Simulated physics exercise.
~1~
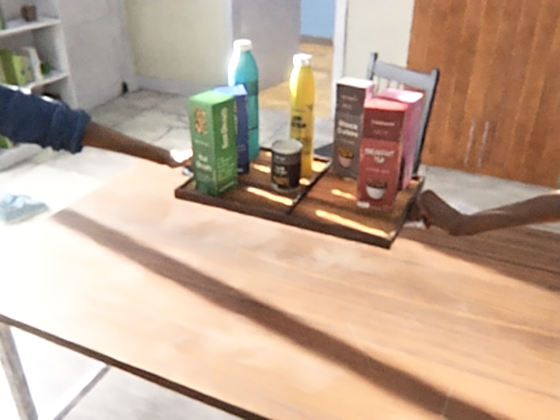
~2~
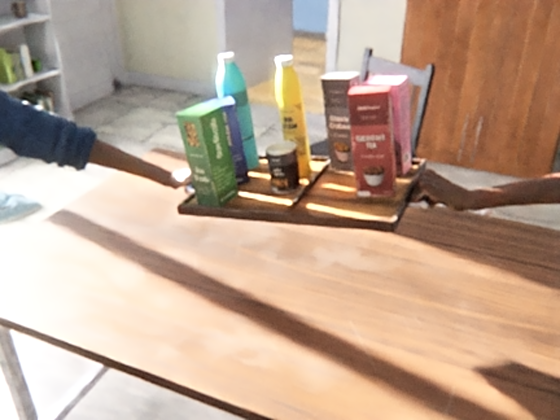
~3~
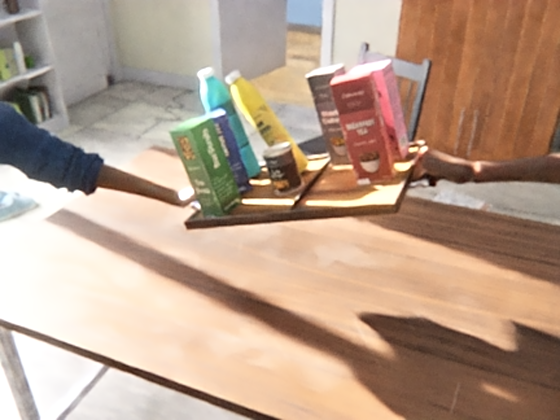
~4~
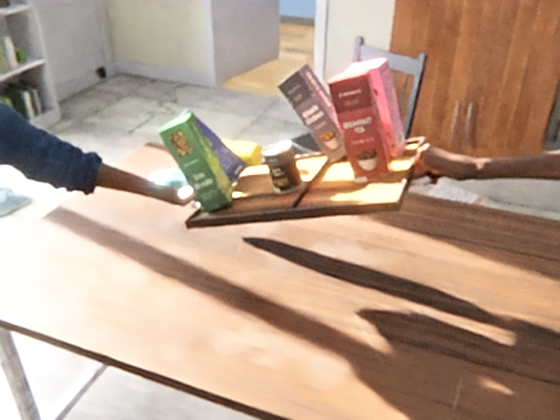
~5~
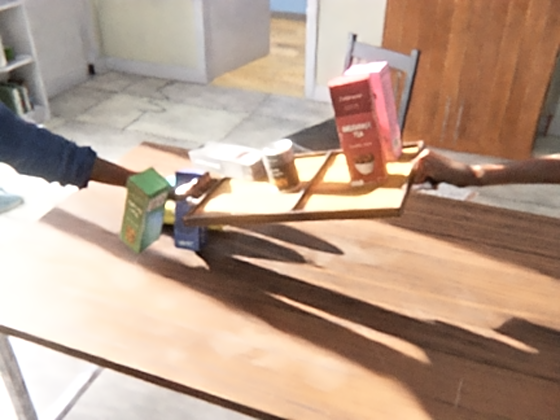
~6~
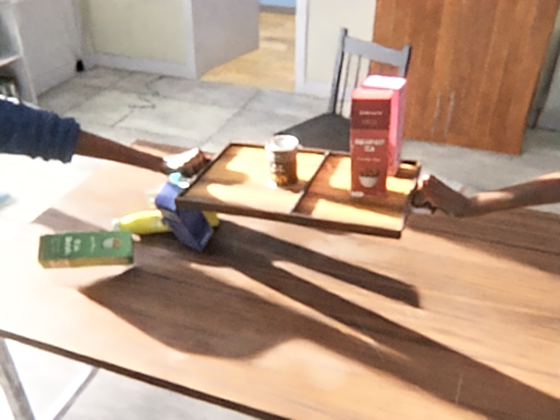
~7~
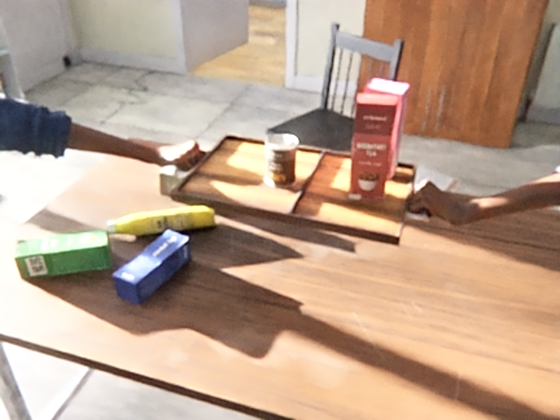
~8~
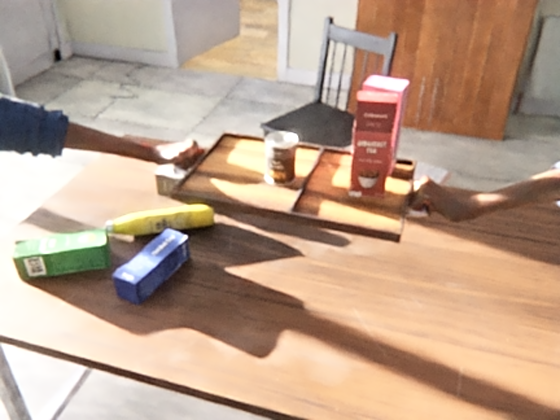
Two hands tip a loaded tray left, spilling several cartons and bottles, then level it.
